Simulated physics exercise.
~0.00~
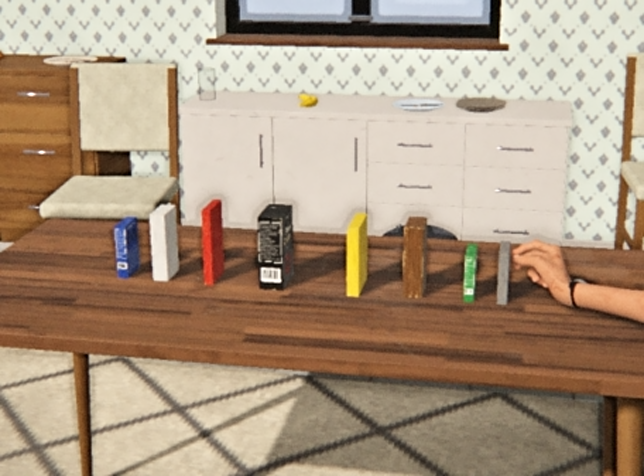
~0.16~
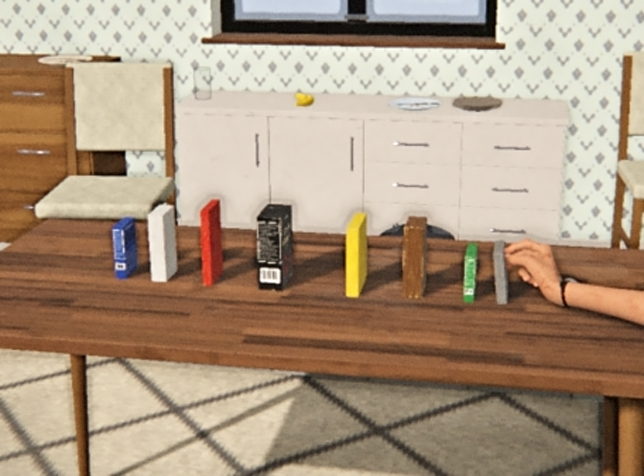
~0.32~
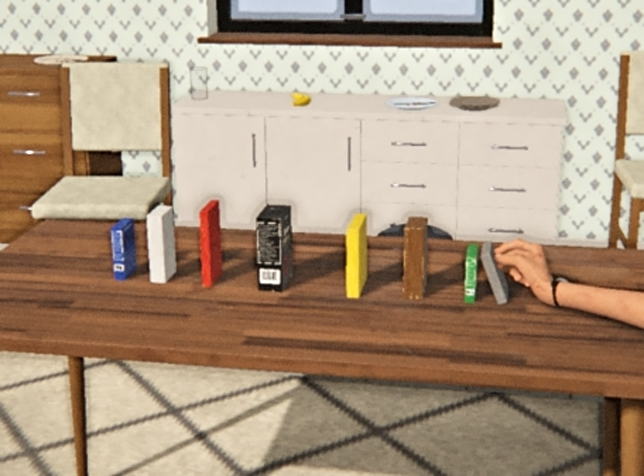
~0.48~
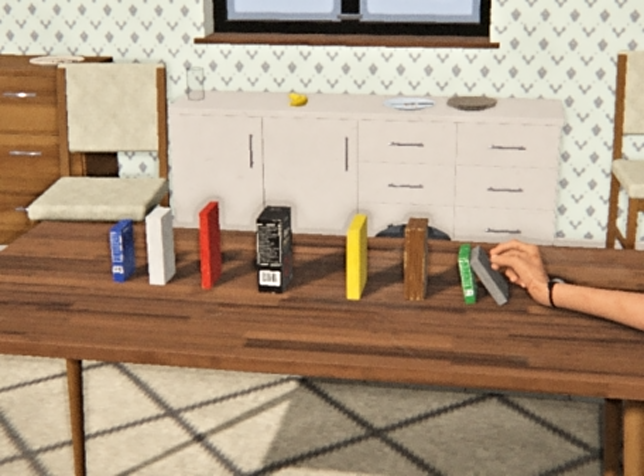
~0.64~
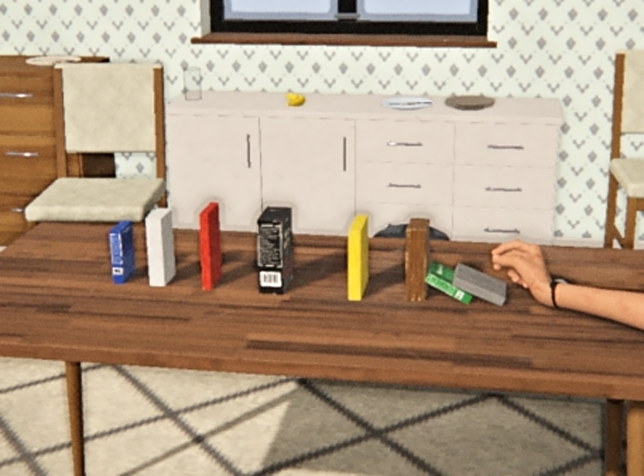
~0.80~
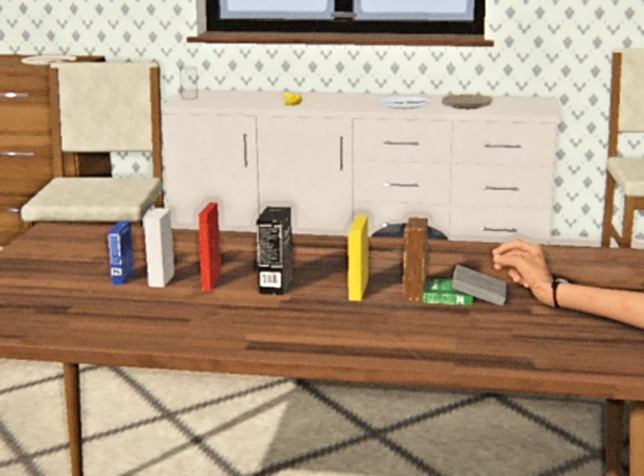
A hand tips the grey board left, knocking over the green packet beside the upright brown block.
